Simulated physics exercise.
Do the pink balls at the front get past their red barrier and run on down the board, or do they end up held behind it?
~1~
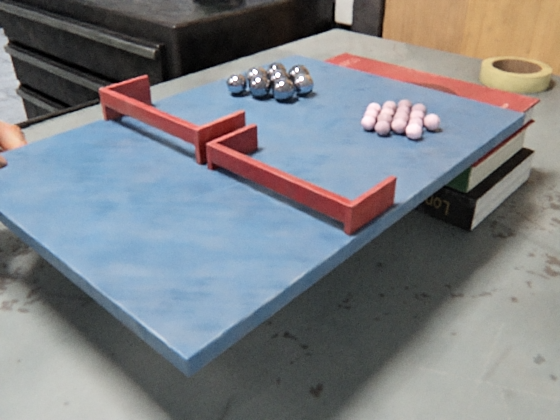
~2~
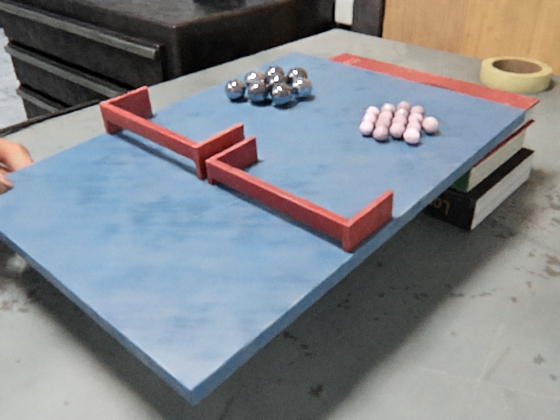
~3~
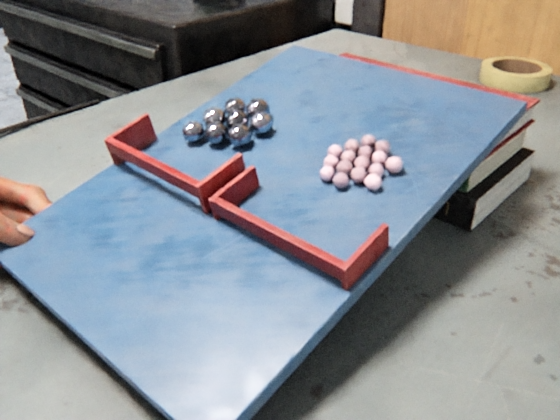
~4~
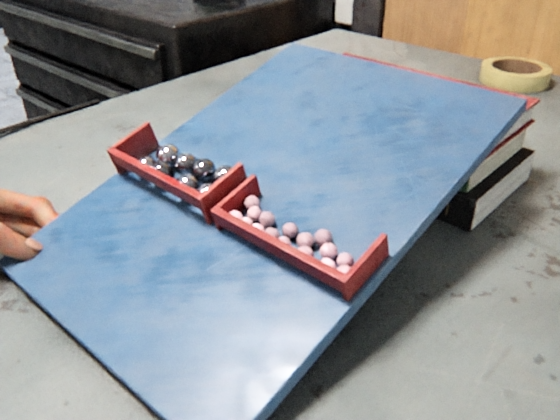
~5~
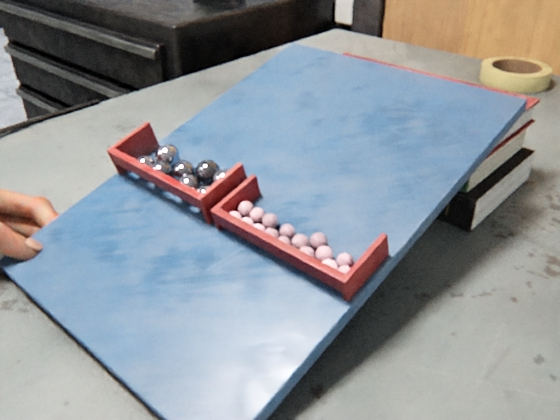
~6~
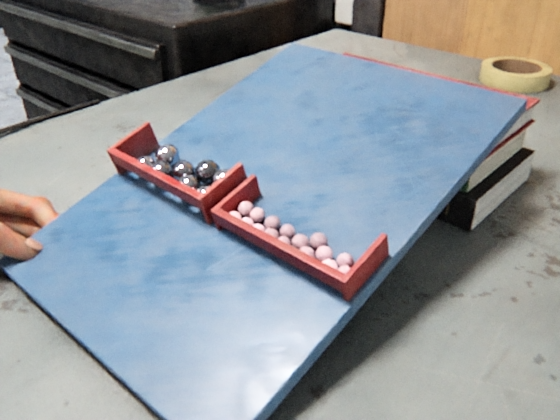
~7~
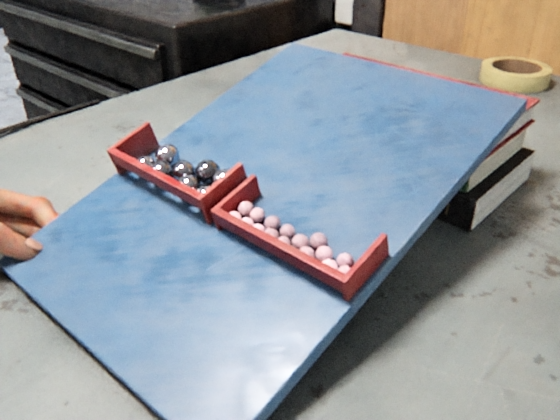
The pink balls end up held behind their red barrier, just as the silver balls at the back are held behind theirs.
